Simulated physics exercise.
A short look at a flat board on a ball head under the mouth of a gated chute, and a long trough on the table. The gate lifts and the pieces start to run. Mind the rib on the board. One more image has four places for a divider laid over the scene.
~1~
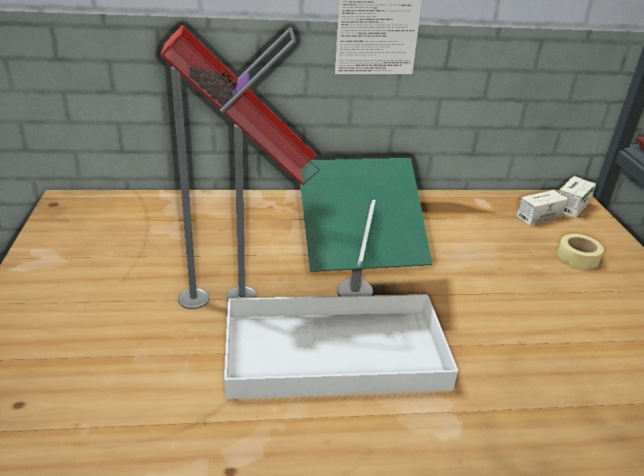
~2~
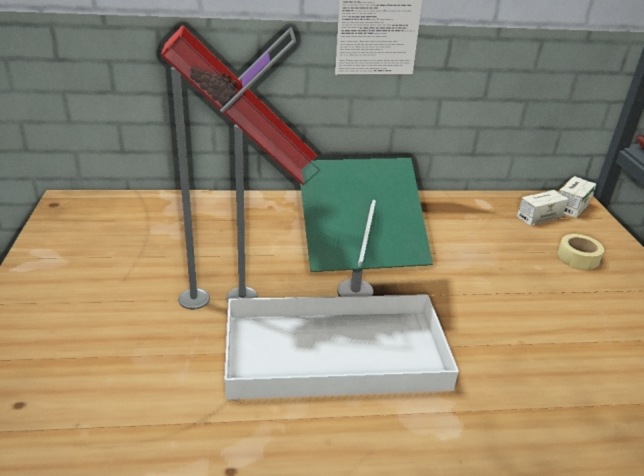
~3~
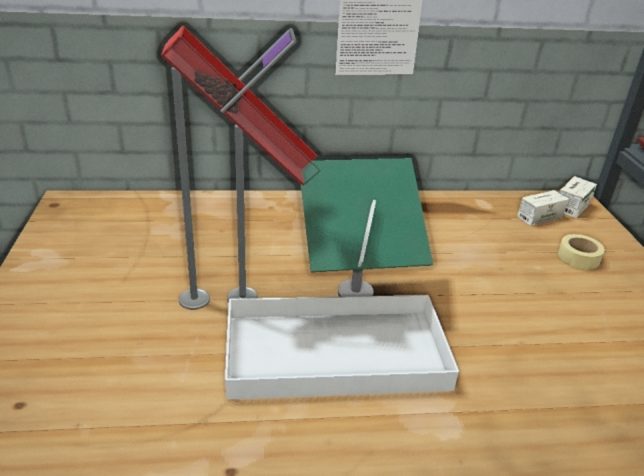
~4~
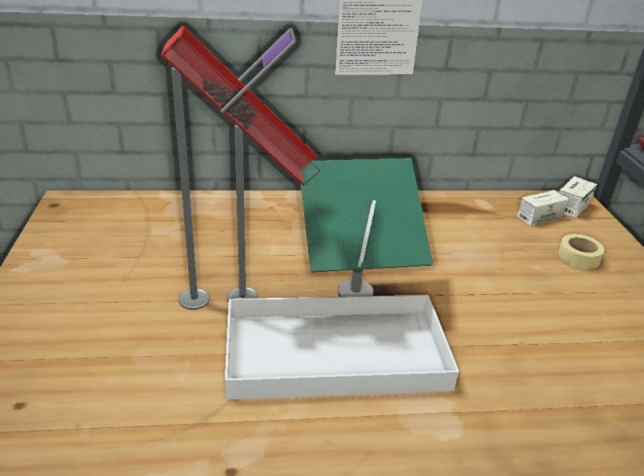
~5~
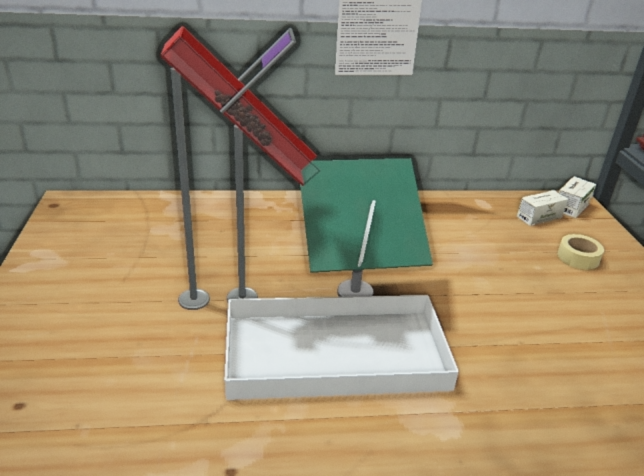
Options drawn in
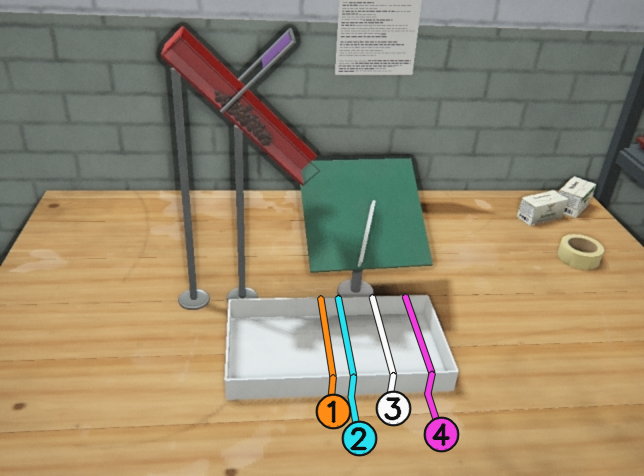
In the video, a purple-marked gate slides up and to the right on a sloping red chute above a tilted green board and an empty white trough, and a cluster of small dark pieces starts sliding down the chute.
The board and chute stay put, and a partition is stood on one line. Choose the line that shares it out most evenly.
2 is best.
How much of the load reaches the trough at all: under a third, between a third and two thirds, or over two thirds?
About that: Over two thirds.
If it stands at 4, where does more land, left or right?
Left.
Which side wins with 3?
More lands on the left.
On the marked copy, line 1 crosses the front rim at (332, 376); line 2 crosses the front rim at (353, 375); line 3 crosses the front rim at (393, 374); line 4 crosses the front rim at (431, 372).
Choosing 1, of what is caught, only a few on the left of the divider, all but a few on the right.
Choosing 2, of what is caught, close to half on the left of the divider, close to half on the right.
Choosing 3, of what is caught, all but a few on the left of the divider, only a few on the right.
Choosing 4, of what is caught, all but a few on the left of the divider, only a few on the right.
